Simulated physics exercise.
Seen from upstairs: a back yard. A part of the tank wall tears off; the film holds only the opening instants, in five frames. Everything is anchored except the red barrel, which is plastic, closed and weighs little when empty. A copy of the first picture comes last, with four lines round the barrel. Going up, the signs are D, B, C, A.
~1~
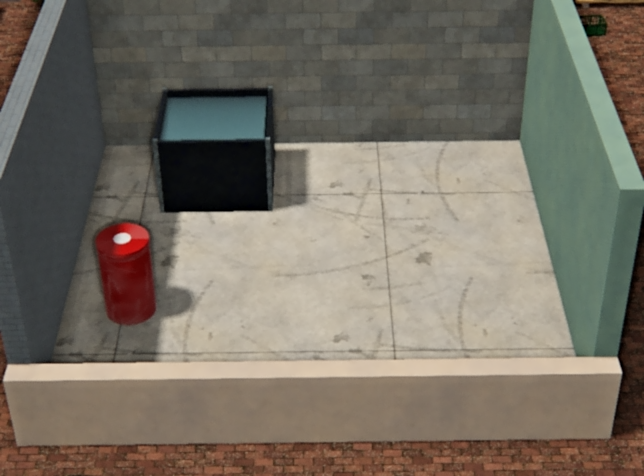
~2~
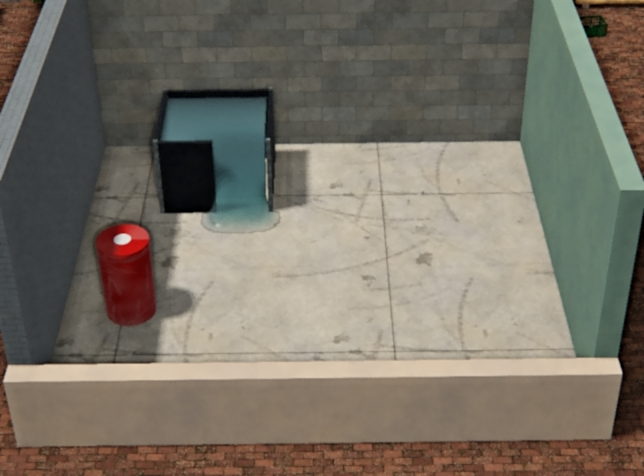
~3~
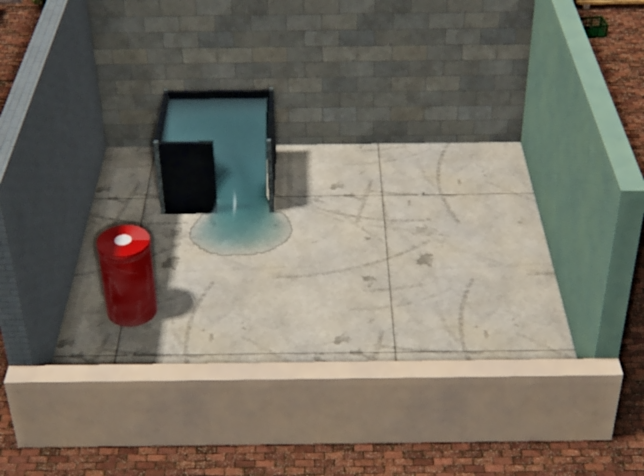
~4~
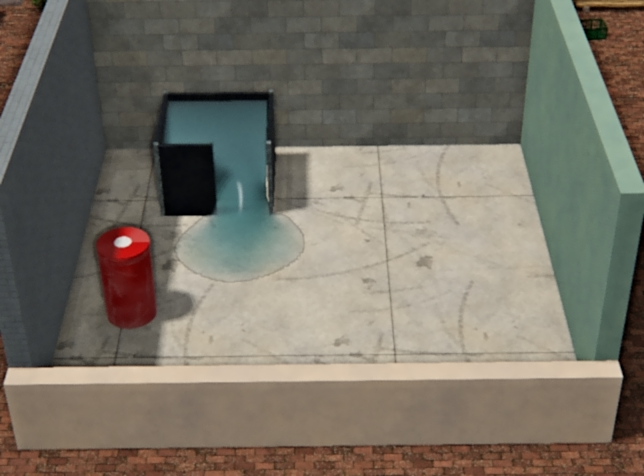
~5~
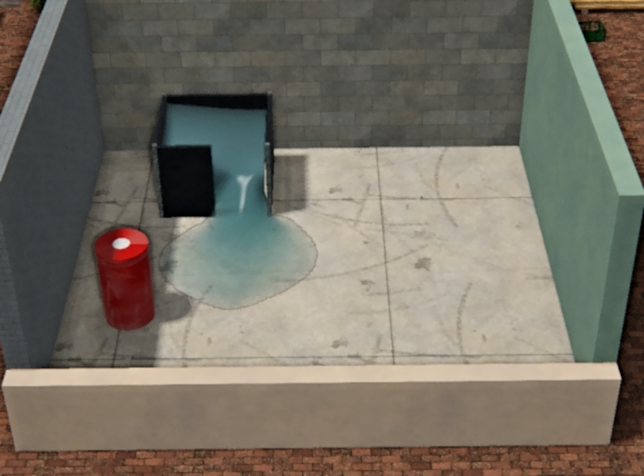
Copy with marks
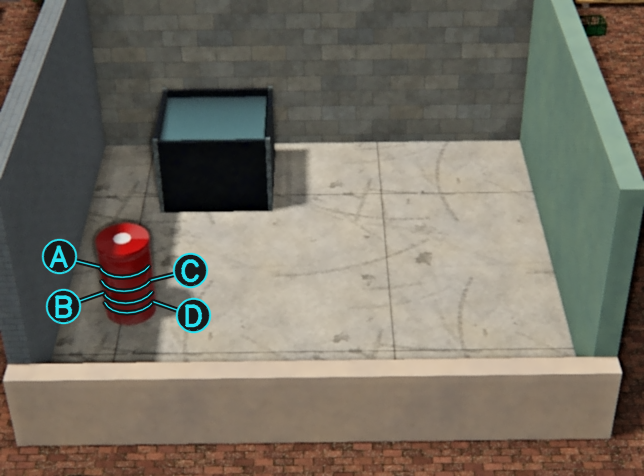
A walled back yard with a pale concrete floor is seen from upstairs, looking down. A black-sided tank of blue-green water stands at the back left, with a red barrel in front of it, a grey wall at left and a green one at right. Water pours through an opening in the tank's front and spreads in a widening puddle, its edge nearing the barrel, while the camera shifts very slightly.
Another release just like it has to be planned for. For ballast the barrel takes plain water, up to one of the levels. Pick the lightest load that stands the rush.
The answer is line D.
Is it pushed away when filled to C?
No, that is safe.
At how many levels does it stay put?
All of them.
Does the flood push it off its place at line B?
No.
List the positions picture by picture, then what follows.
Lid of the red barrel at (122, 239); tank full, its middle at (215, 120).
Water covers 1 % of the ground and is seen nearest the barrel at (211, 220).
Water covers 3 % of the ground and is seen nearest the barrel at (204, 241).
Water covers 6 % of the ground and is seen nearest the barrel at (206, 270).
Lid of the red barrel at (121, 244); water covers 9 % of the ground and is seen nearest the barrel at (176, 279).
On the marked copy, A at (122, 277); B at (125, 303); C at (124, 291); D at (127, 312); from the bottom up D, B, C, A.
With A, it does not move.
With B, it does not move.
With C, it does not move.
With D, it does not move.
